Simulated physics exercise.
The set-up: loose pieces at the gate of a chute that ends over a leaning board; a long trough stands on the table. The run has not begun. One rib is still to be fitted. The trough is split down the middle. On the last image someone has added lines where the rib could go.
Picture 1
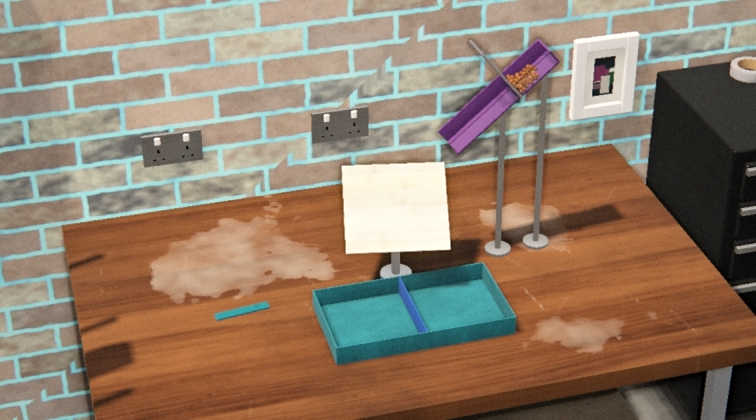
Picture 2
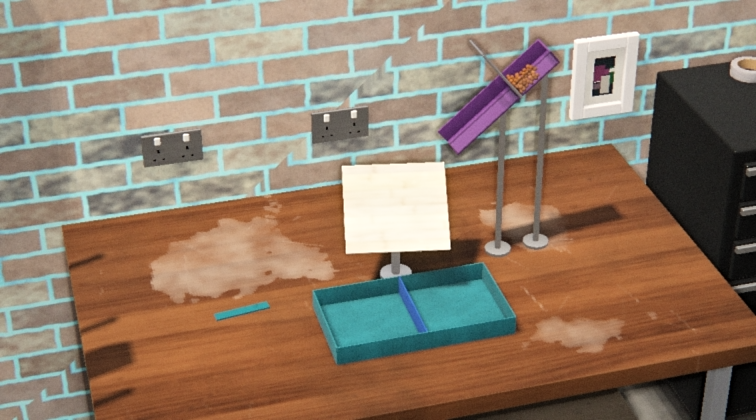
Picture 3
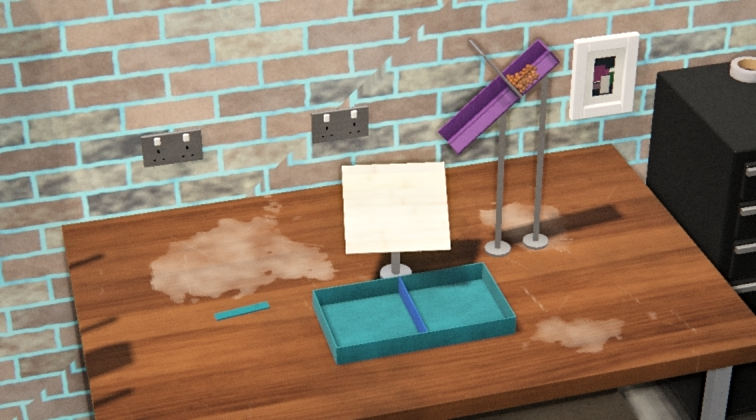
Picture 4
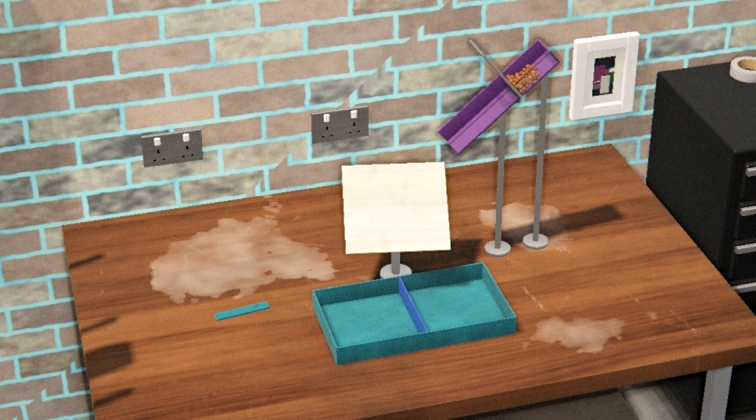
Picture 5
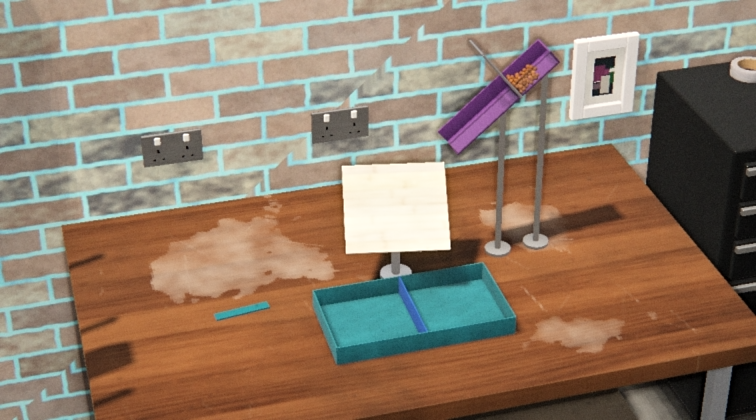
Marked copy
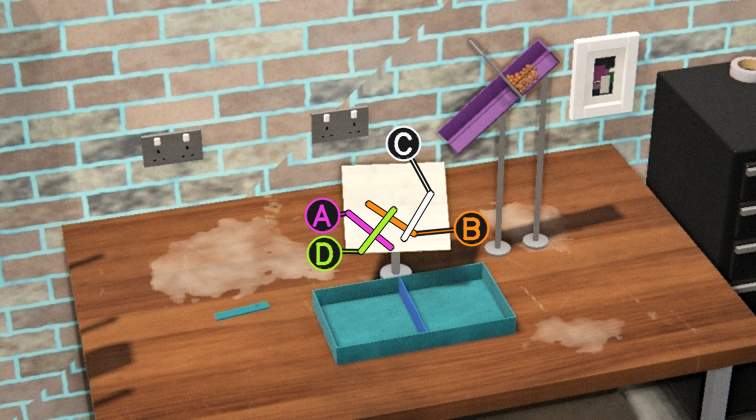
A wooden table stood against a brick wall, holding a divided teal trough, a pale tilted board and a raised purple chute with small orange-brown pieces in it, and nothing visibly moved.
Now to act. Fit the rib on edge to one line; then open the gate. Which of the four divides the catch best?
Line A does it best.
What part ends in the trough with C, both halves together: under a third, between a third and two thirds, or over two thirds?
Line C gives over two thirds.
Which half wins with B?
Right.
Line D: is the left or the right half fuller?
More lands on the left.
On the marked copy, line A from (348, 213) to (390, 247); line B from (368, 203) to (414, 233); line C from (430, 193) to (404, 238); line D from (393, 209) to (361, 251).
Choosing A, of what is caught, about half in the left half, about half in the right.
Choosing B, of what is caught, a small part in the left half, nearly all in the right.
Choosing C, of what is caught, all in the left half, none in the right.
Choosing D, of what is caught, nearly all in the left half, a small part in the right.
